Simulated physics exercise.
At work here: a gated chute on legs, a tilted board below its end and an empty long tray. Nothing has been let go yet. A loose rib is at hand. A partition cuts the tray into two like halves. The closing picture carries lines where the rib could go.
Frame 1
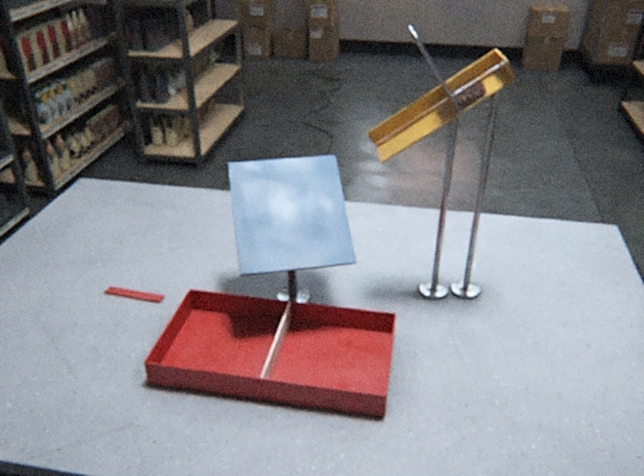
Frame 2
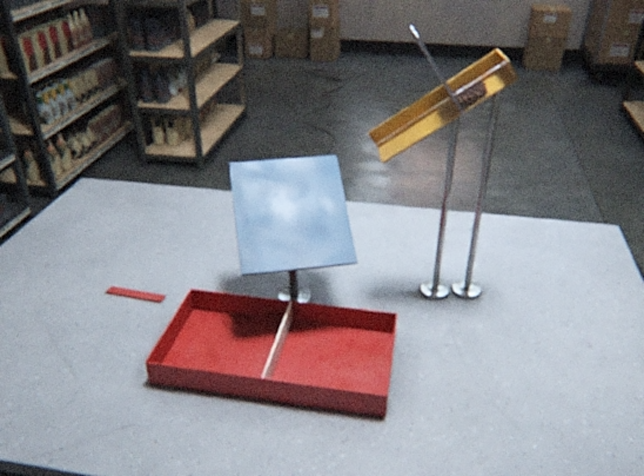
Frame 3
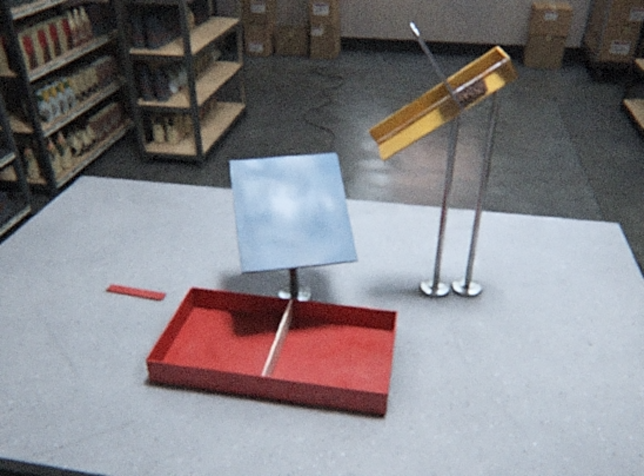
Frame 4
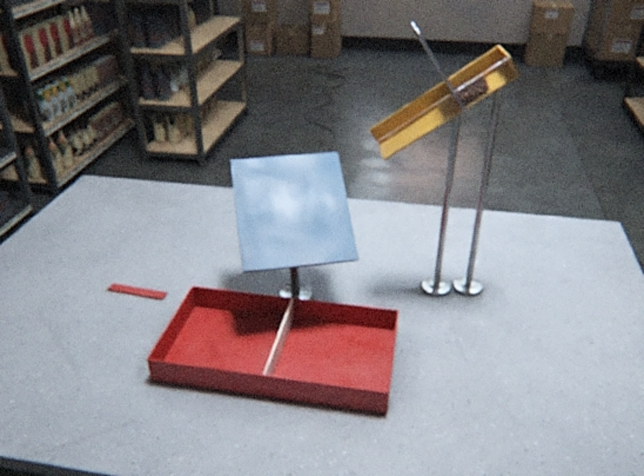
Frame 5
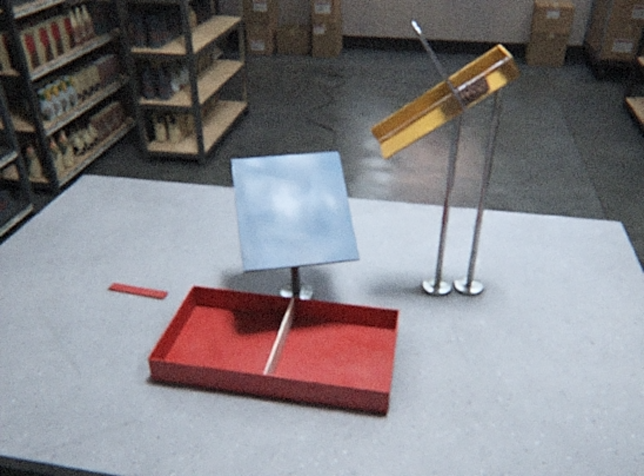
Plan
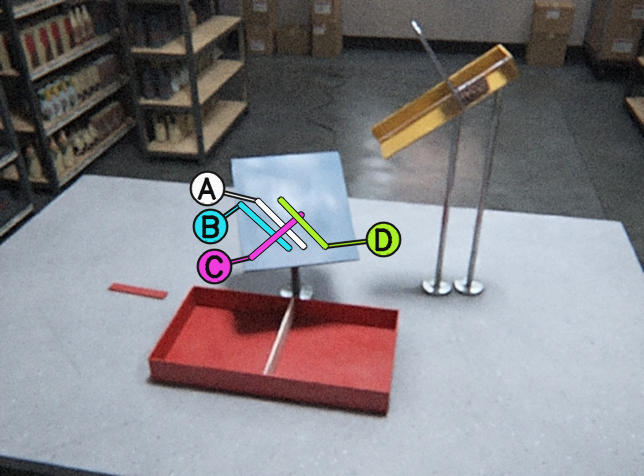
We see a gold chute on two metal legs, holding a small dark load, above a tilted bluish board and a divided red tray, with a red strip lying to the left; nothing on the table visibly moves.
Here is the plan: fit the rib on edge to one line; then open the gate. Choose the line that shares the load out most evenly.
C works best here.
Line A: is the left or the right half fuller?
The right half.
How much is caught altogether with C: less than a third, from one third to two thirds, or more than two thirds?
It is more than two thirds.
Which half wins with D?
More lands on the right.
On the marked copy, line A from (258, 201) to (303, 246); line B from (240, 204) to (288, 248); line C from (301, 214) to (251, 257); line D from (280, 200) to (325, 246).
With A, of what is caught, only a few in the left half, all but a few in the right.
With B, of what is caught, a small share in the left half, all but a few in the right.
With C, of what is caught, close to half in the left half, close to half in the right.
With D, of what is caught, none at all in the left half, the whole lot in the right.
